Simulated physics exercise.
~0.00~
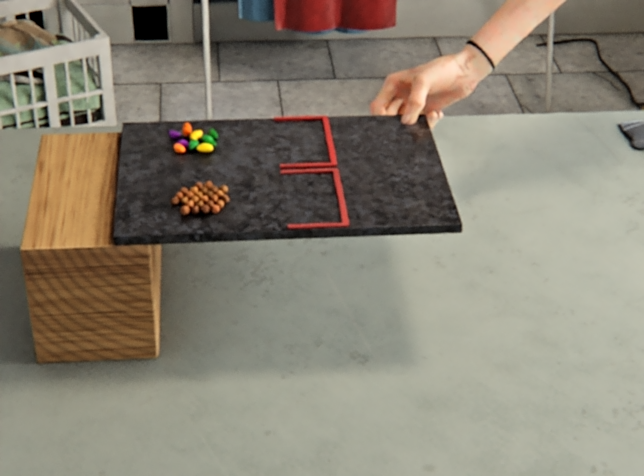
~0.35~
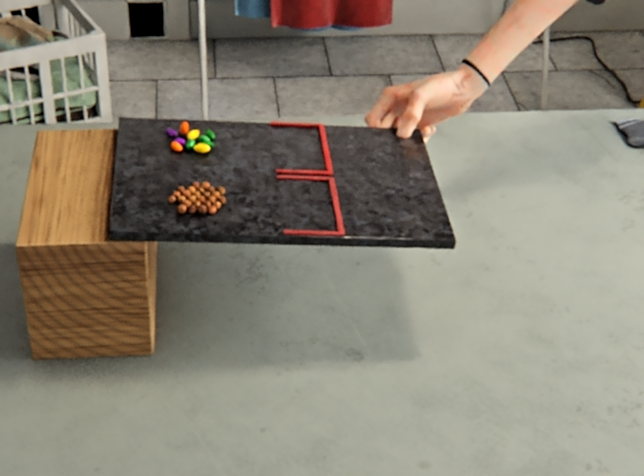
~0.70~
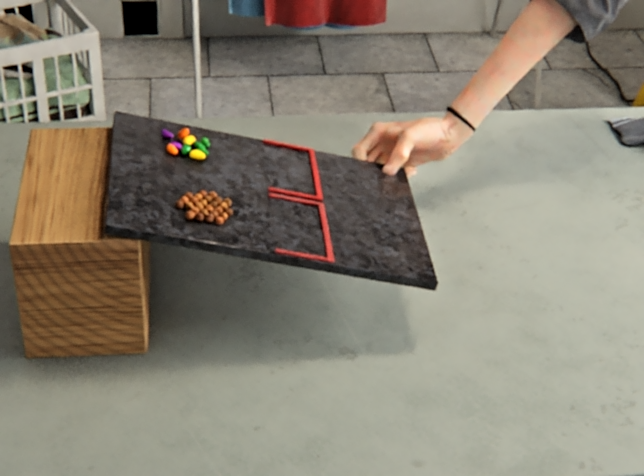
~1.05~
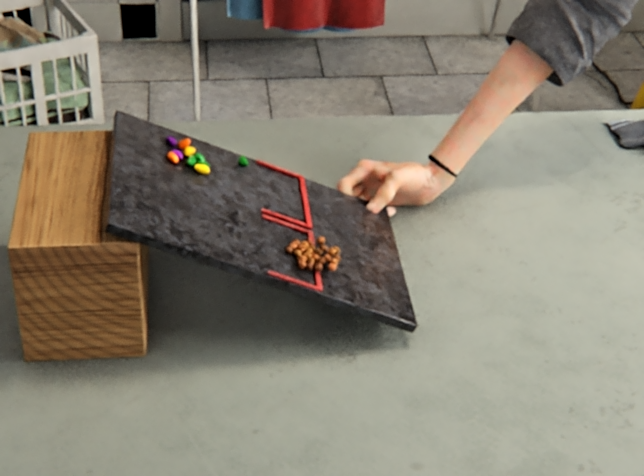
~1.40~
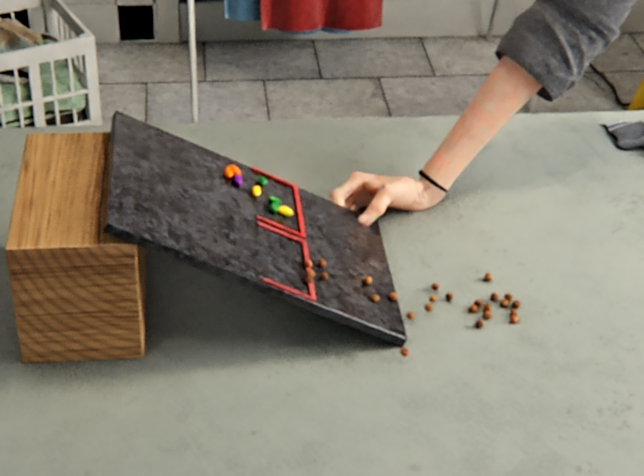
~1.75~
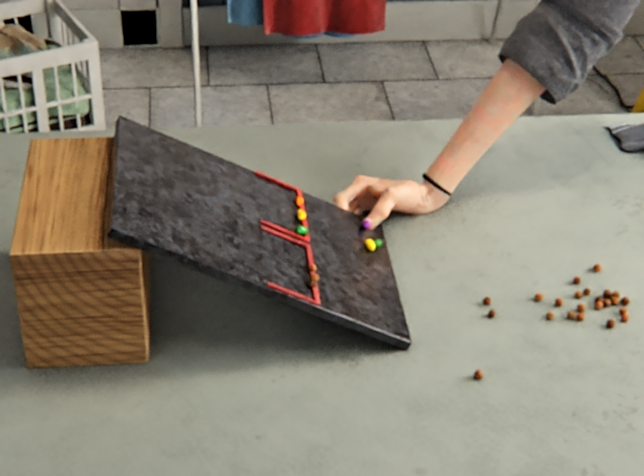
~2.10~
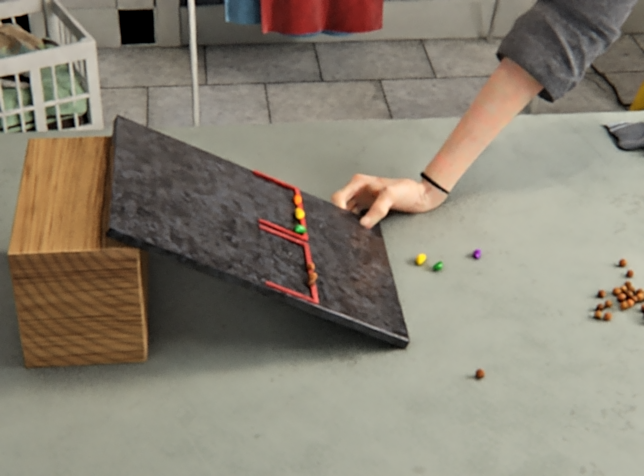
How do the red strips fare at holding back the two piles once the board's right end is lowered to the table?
They fail to hold back either pile. Most of the nearer brown balls and a good part of the farther coloured pieces get past onto the table, with a few of each left against the strips.
